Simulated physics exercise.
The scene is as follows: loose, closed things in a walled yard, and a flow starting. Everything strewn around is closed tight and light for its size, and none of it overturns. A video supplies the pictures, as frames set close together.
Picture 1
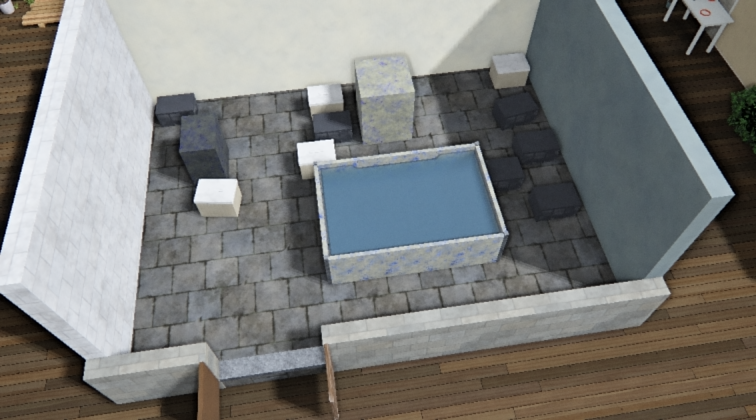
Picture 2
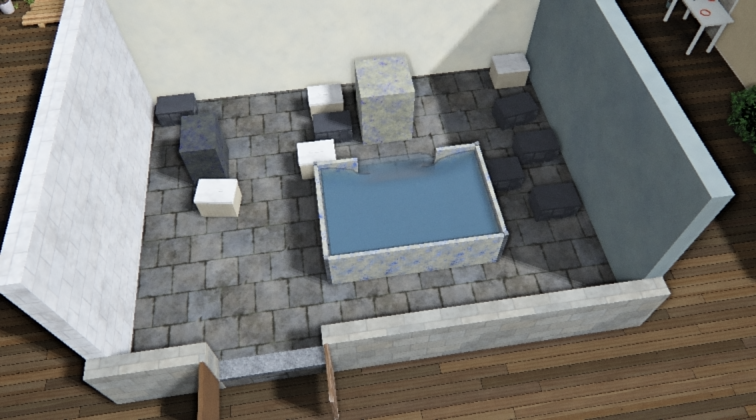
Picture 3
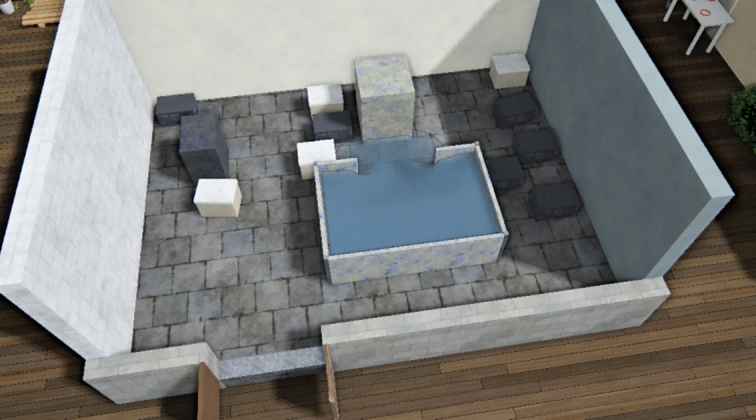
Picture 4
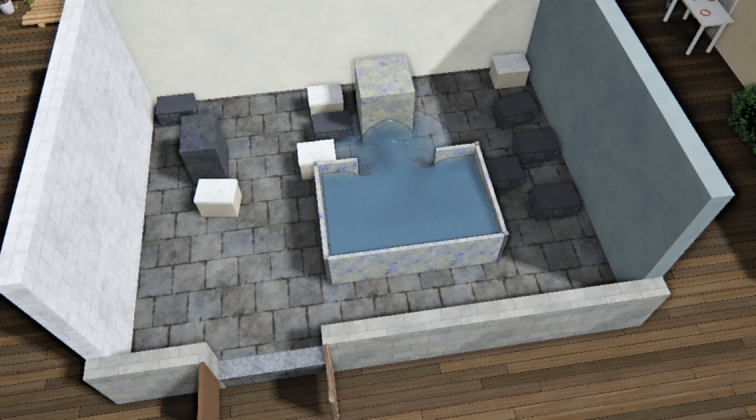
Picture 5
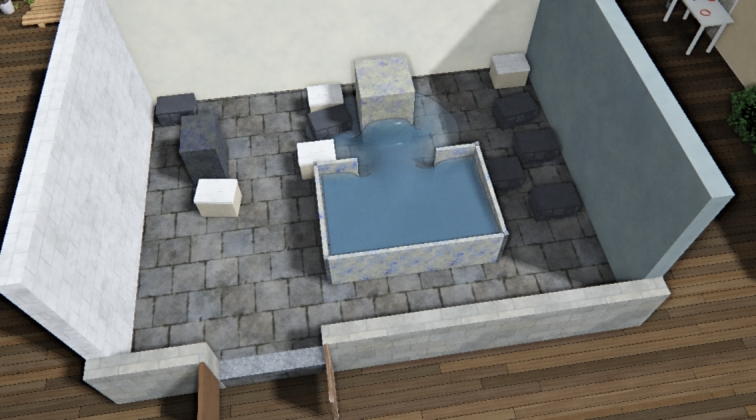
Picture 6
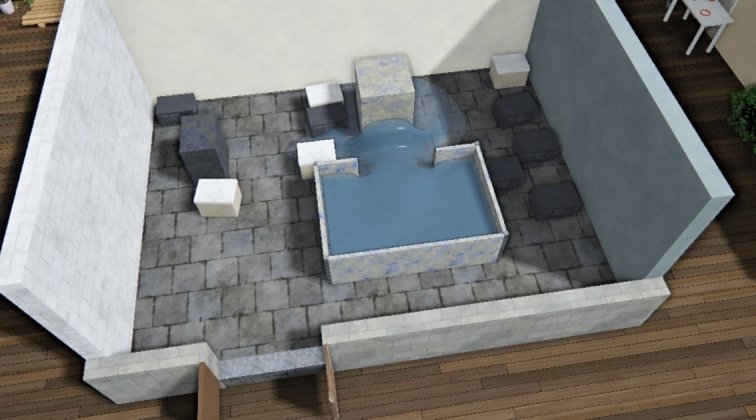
We see a walled, stone-paved yard with dark and white blocks around a raised pool of blue water; a gap opens in the pool's back wall, and water pours through, reaches the tall patterned block and spreads across the paving.
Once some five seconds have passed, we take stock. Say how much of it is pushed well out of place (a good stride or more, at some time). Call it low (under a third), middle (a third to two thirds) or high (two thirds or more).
High.
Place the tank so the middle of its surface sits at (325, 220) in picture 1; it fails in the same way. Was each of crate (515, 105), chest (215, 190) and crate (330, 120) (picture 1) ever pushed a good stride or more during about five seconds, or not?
Taking them in order, went past that, fell short, went past that.
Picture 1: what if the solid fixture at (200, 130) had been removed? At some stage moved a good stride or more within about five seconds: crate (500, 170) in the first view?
Fell short of it.
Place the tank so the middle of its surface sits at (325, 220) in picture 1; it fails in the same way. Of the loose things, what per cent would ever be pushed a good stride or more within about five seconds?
It works out near 70 %.
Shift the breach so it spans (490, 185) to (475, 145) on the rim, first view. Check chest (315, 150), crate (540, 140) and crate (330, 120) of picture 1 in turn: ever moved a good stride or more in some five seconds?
First stays short of it, second covers that distance, third stays short of it.
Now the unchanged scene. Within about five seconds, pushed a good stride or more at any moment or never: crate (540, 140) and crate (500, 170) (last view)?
Got that far, fell short.
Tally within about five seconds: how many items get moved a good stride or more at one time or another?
That adds up to 8.
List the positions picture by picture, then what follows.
The first picture shows a crate at (332, 121), on the bottom; a chest at (325, 94), on the bottom; 0 of 10 have shifted.
The second picture shows a crate at (332, 121) rests on the ground; a chest at (325, 94) rests on the ground; 0 of 10 have shifted.
The third picture shows a crate at (332, 121) rests on the ground; a chest at (325, 94), on the bottom; 0 of 10 have shifted.
The fourth picture shows a crate at (332, 121) rests on the ground; a chest at (325, 94) rests on the ground; 0 of 10 have shifted.
The fifth picture shows a crate at (329, 117), on the bottom, close to its start; a chest at (325, 94) rests on the ground; 1 of 10 have shifted.
The sixth picture shows a crate at (327, 113) rests on the ground, close to its start; a chest at (324, 92) rests on the ground, close to its start; 1 of 10 have shifted.
A moment on, 0 of 10 are well off their spots; 0 afloat.
Next, 2 of 10 are well off their spots; 4 afloat.
Later, 6 of 10 are well off their spots; 5 afloat.
In the end, 8 of 10 are well off their spots, and 8 have been at some point; 7 afloat.
